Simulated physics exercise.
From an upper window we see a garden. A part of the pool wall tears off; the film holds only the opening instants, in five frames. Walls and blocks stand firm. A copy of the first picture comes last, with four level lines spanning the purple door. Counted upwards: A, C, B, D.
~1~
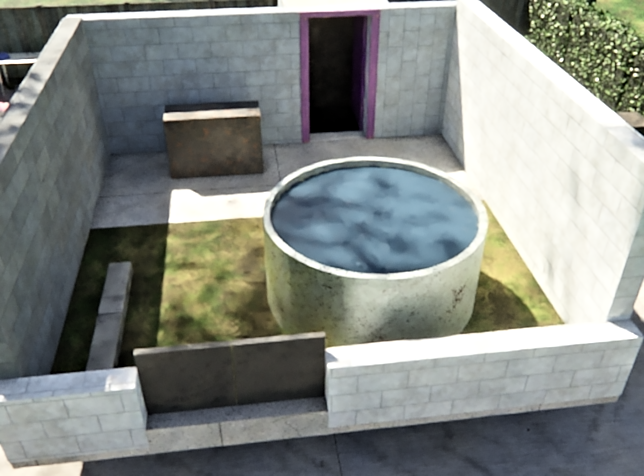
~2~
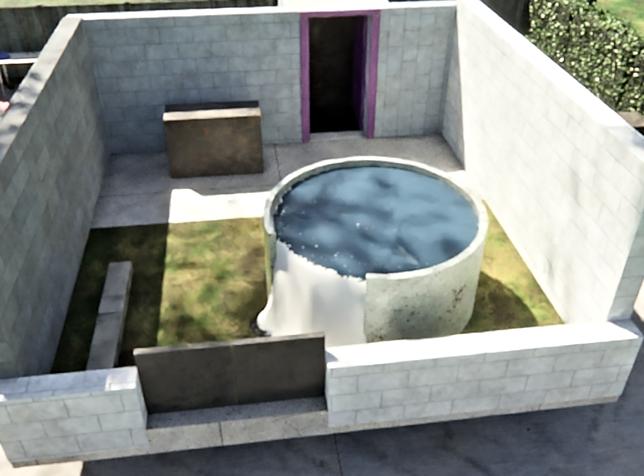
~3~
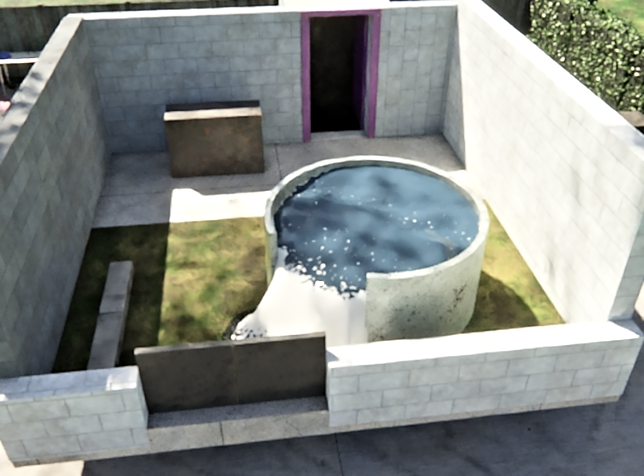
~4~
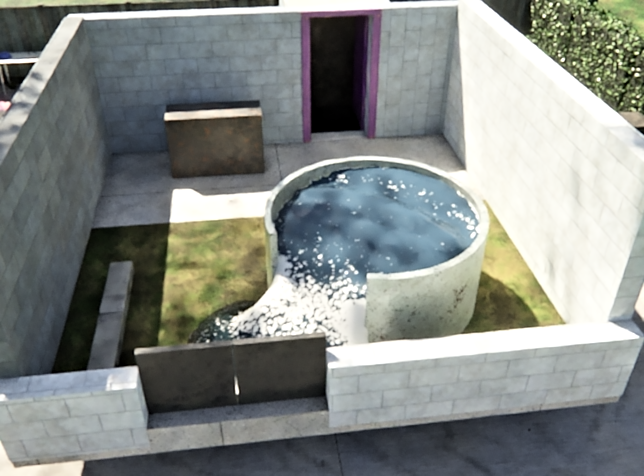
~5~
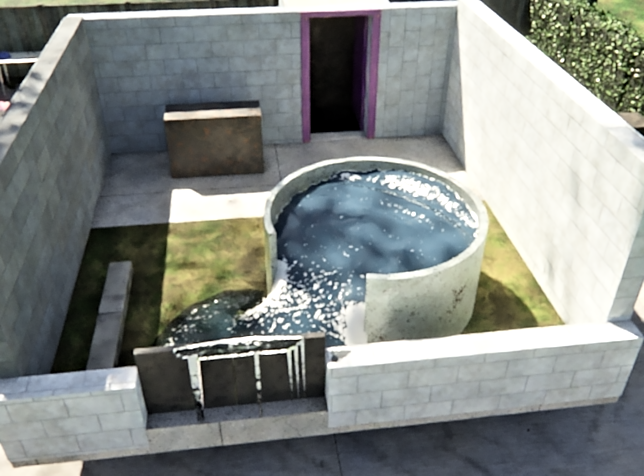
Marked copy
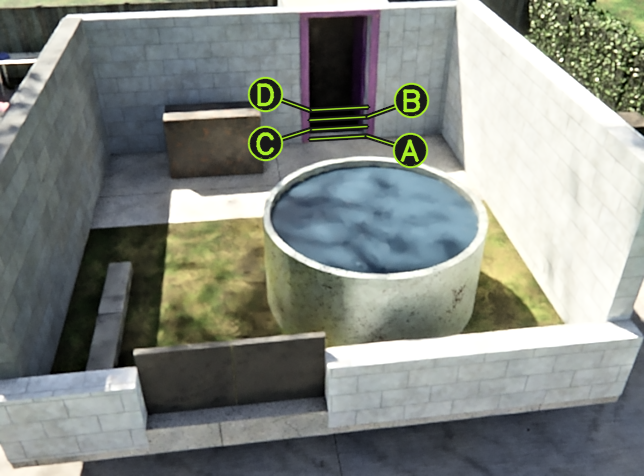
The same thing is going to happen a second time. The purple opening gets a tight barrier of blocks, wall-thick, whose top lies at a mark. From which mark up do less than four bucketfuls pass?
Line C.
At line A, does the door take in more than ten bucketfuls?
Yes, clearly.
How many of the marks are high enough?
Three.
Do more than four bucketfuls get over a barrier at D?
No.
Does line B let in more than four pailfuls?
No, that is safe.
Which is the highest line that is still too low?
The answer is A.
In lime, A at (338, 137); B at (338, 118); C at (338, 128); D at (338, 108); from the bottom up A, C, B, D.
If A is chosen, some 20 bucketfuls get in.
If B is chosen, nothing gets over.
If C is chosen, nothing gets over.
If D is chosen, nothing gets over.
